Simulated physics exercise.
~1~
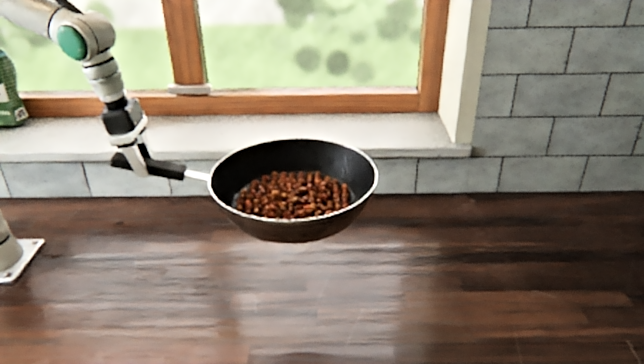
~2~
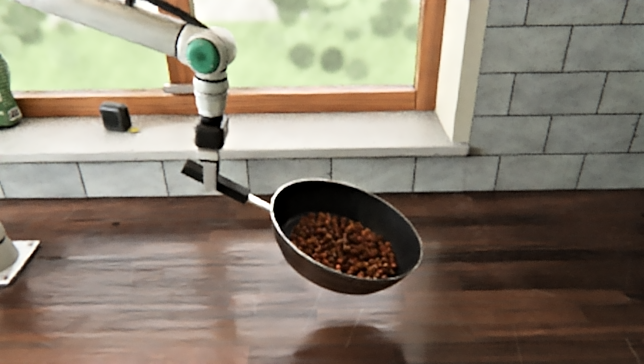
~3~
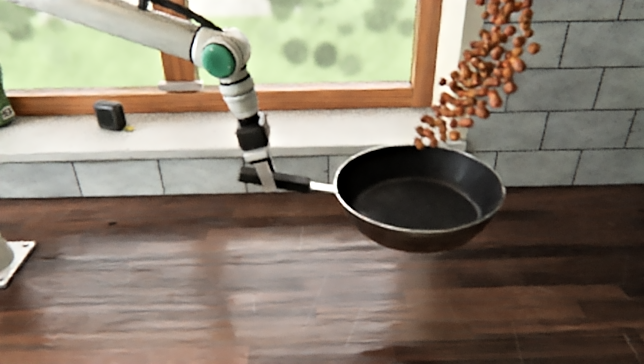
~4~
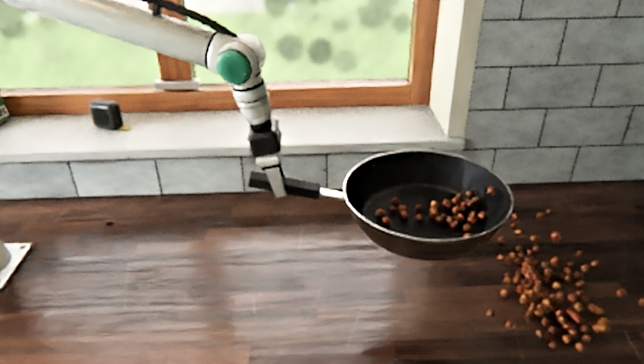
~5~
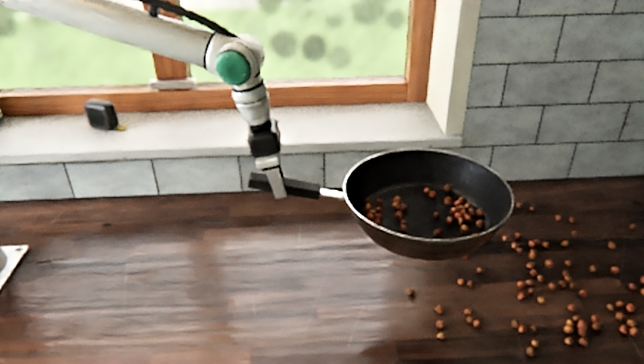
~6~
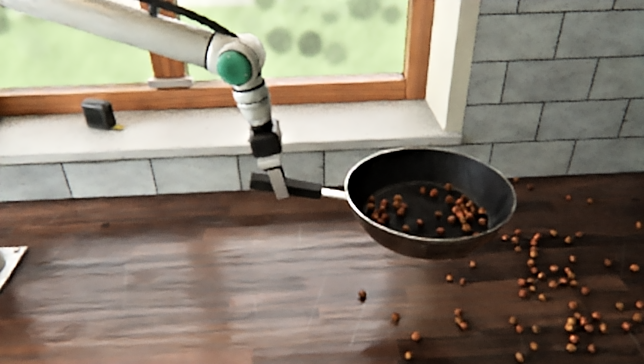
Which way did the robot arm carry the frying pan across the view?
The robot arm carried the frying pan to the right.
On a dark wooden counter by a window, a robot arm swung a frying pan of hazelnuts to the right and tossed them high into the air; a few landed back in the pan, but most scattered across the counter.
